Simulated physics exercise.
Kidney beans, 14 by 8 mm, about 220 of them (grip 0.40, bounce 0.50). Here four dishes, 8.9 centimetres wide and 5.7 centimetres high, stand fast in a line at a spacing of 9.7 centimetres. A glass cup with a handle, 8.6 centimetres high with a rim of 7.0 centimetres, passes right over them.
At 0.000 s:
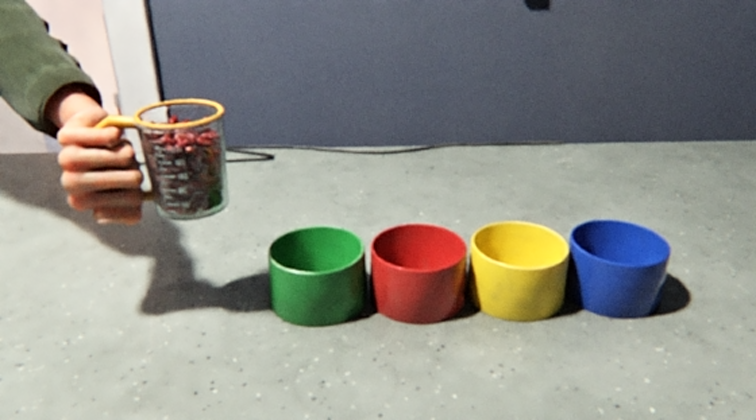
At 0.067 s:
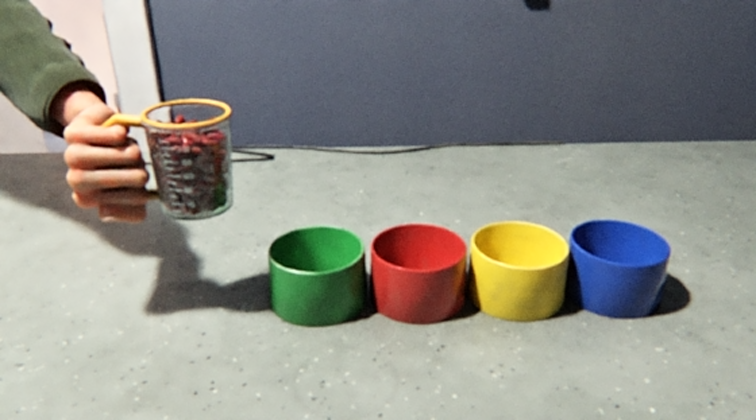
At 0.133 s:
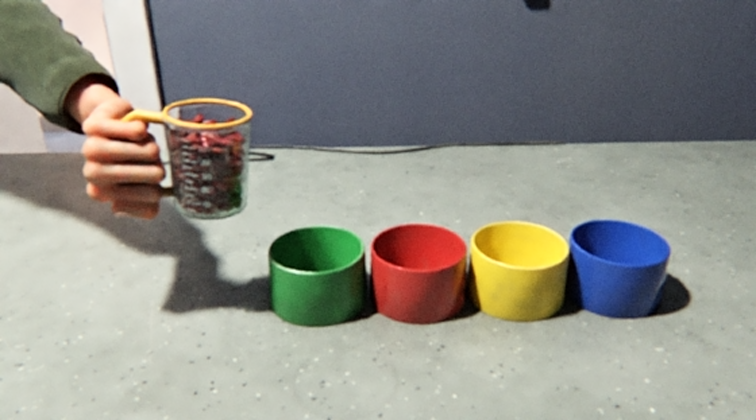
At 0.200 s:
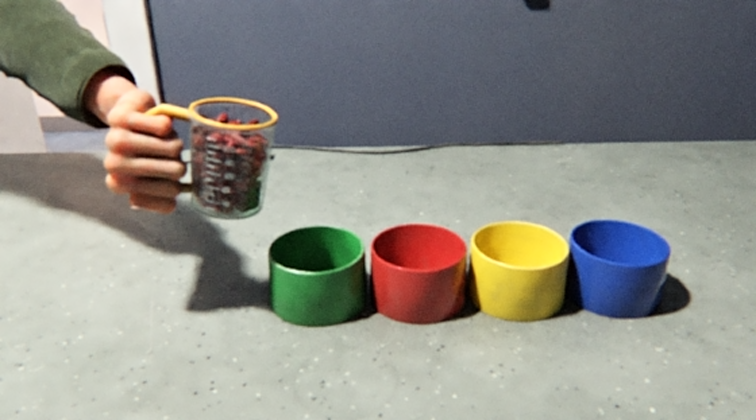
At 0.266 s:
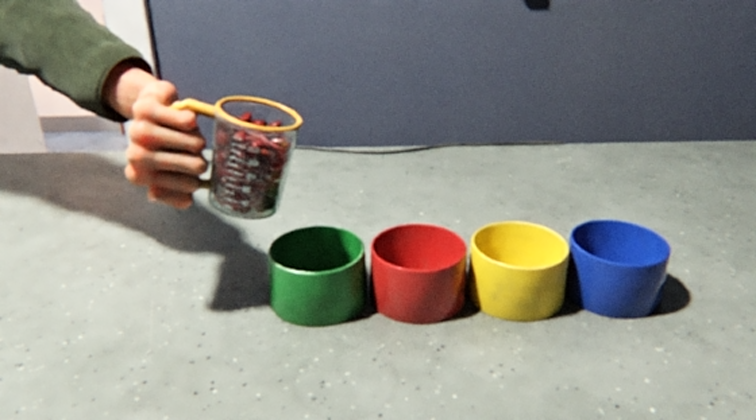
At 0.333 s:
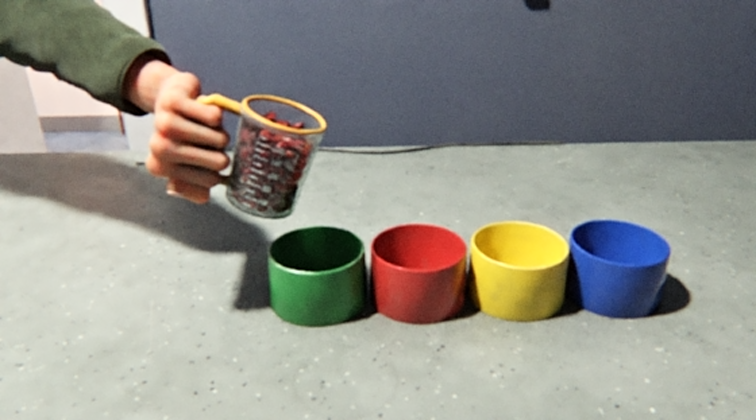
Glass cup of dark red beans moving right in a hand and tilting gradually, beside four coloured dishes in a row.
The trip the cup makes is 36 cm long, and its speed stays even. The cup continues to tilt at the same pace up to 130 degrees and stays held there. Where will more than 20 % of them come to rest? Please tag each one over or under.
Red dish - under; blue dish - over; green dish - under; yellow dish - under; counter - under.
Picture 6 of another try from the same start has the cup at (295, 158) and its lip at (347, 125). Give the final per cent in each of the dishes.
Kept per dish: Red = 0, blue = 100, green = 0, yellow = 0.
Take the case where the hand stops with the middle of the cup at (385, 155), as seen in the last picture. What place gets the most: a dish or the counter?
That'd be red, it takes the most.
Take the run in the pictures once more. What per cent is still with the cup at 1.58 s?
About 60 percent of the load.
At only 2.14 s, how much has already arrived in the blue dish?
By that moment it's near 90 percent.
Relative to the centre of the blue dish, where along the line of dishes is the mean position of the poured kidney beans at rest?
About 2 cm to its right.
After 1.08 s, tilt 71 degrees; cup holds 100 %.
After 1.58 s, tilt 106 degrees; cup holds 60 %, blue 25 %.
After 2.14 s, tilt 130 degrees; cup holds 0 %, blue 90 %.
In the end, at 3.1 s, red 0 %, blue 90 %, green 0 %, yellow 0 %, counter 10 %.
